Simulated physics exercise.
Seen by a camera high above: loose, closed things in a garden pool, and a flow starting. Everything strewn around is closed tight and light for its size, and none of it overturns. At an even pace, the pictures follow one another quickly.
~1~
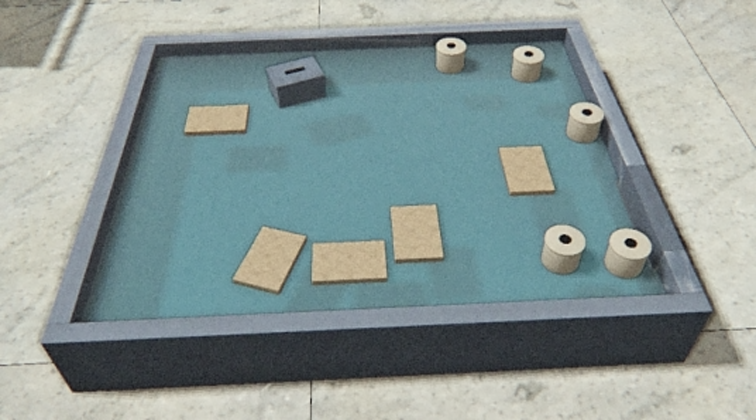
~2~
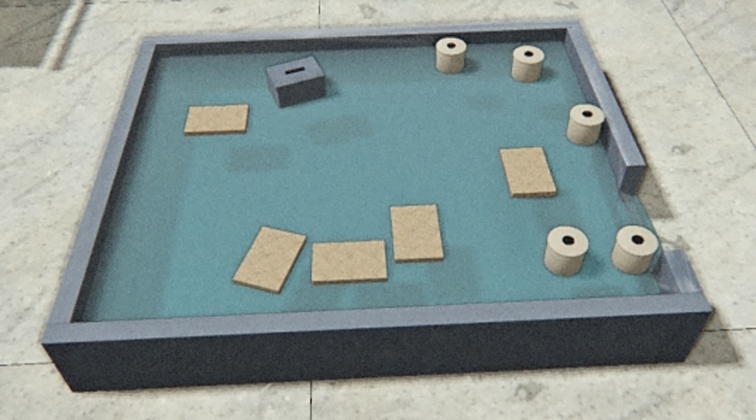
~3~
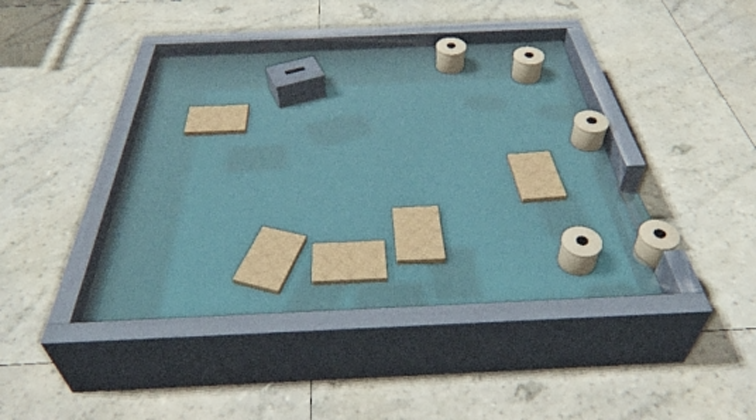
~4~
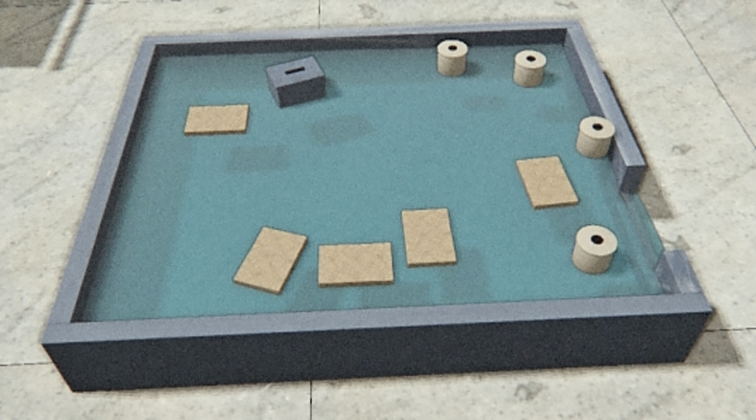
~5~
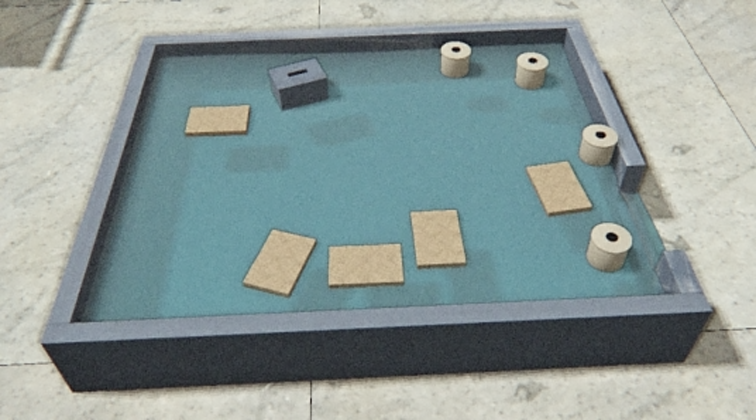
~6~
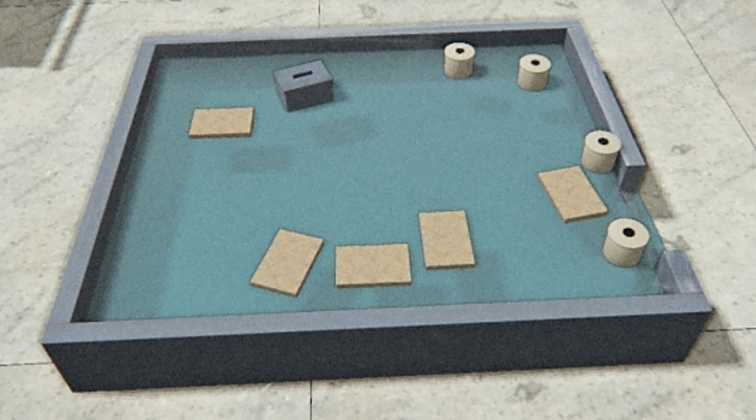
We see tan panels, pale cylinders and a grey box afloat in a walled pool as a gap opens in the right side; one cylinder slips out through it, and the others and the panels drift slightly rightward.
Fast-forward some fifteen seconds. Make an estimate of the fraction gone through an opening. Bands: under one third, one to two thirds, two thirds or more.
One to two thirds.
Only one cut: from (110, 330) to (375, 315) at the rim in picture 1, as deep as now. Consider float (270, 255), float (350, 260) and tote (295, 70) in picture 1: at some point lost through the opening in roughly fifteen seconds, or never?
Object by object: Drifts out, drifts out, never exits.
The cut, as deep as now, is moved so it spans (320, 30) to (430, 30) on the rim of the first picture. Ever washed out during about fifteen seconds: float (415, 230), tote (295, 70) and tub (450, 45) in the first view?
The first never exits, the second exits, the third exits.
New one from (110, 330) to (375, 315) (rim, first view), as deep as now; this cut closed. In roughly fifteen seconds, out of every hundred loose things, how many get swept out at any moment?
About 30 percent, I'd say.
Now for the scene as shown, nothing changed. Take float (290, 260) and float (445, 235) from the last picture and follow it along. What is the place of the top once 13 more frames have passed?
First near (328, 266), second near (553, 249).
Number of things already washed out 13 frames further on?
4 in all.
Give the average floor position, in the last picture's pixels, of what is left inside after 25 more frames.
The mean position lies close to (416, 188).
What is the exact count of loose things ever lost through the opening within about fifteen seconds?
The total here is 5.
A moment on, 2 of 11 are out; 9 afloat.
Next, 4 of 11 are out; 7 afloat.
Later, 5 of 11 are out; 6 afloat.
In the end, 5 of 11 are out; 6 afloat.
